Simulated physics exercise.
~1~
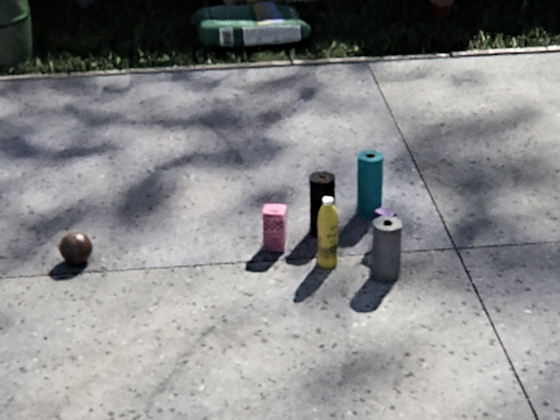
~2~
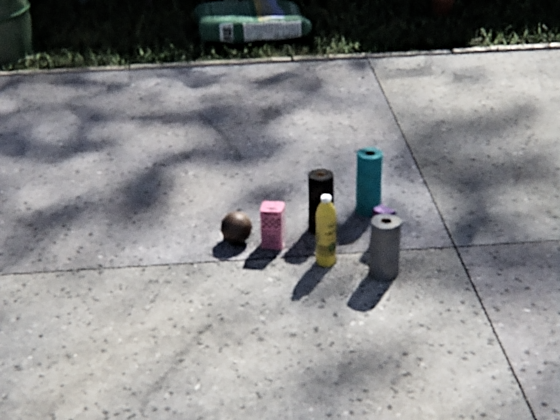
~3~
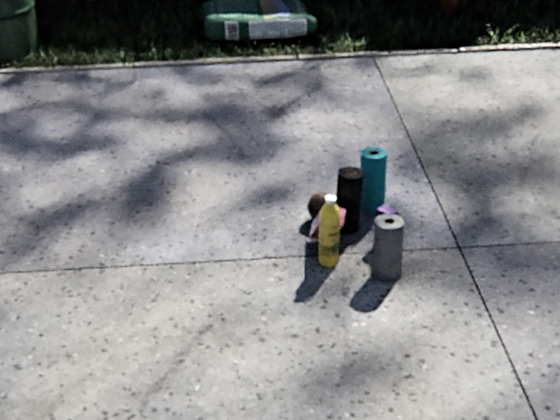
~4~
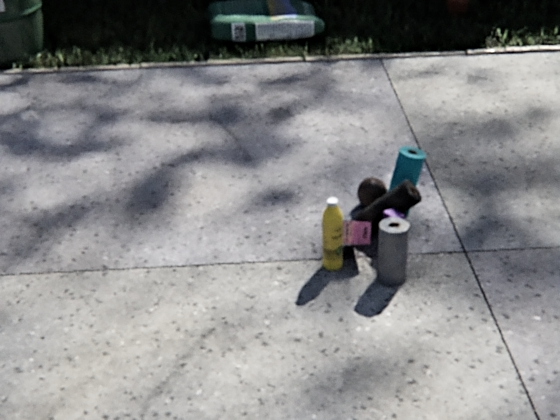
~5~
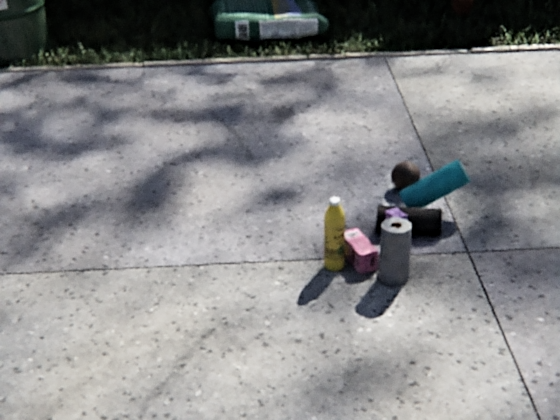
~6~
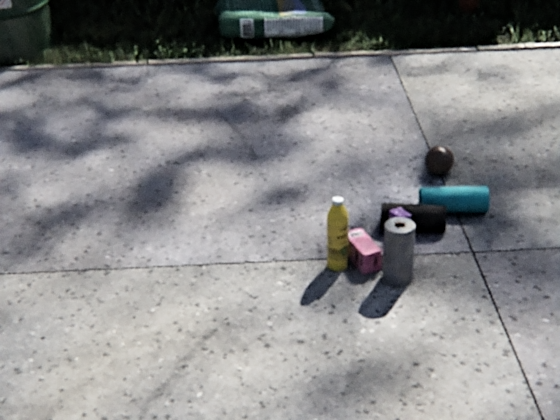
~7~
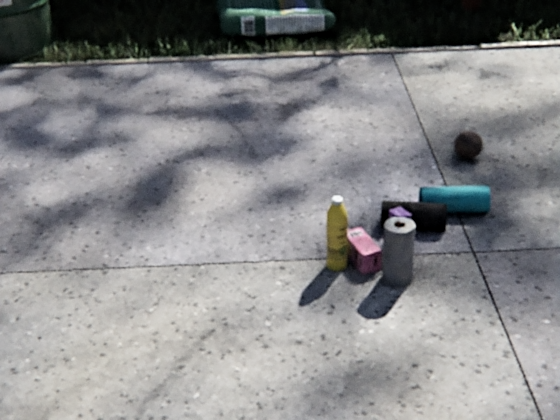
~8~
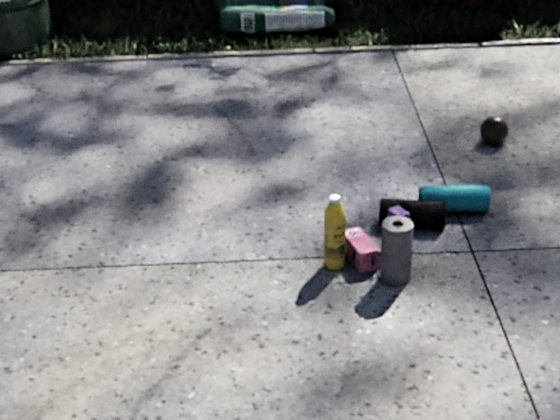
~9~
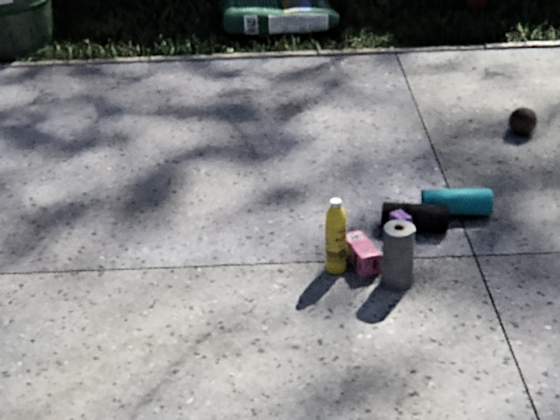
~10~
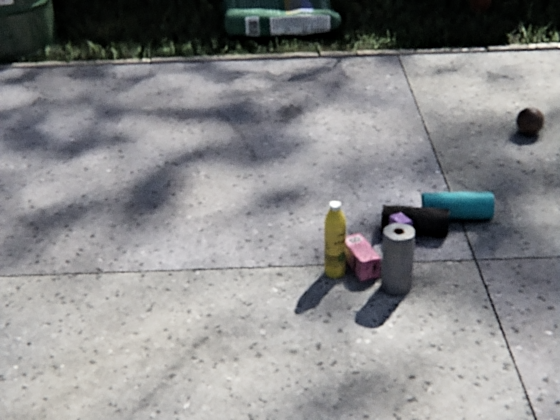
At first, a brown ball sits to the left of a cluster of household items standing on sunlit, shadow-dappled paving. It rolls right toward the pink carton and pushes in among the group, tilting the carton beside the yellow bottle. Next, the black roll leans over and falls on its side, while the carton drops near the grey roll. The turquoise roll then tips to the right and ends up lying flat as the ball comes out behind it. The ball rolls on toward the upper right, leaving the yellow bottle and grey roll upright, with the small purple carton still between the rolls.
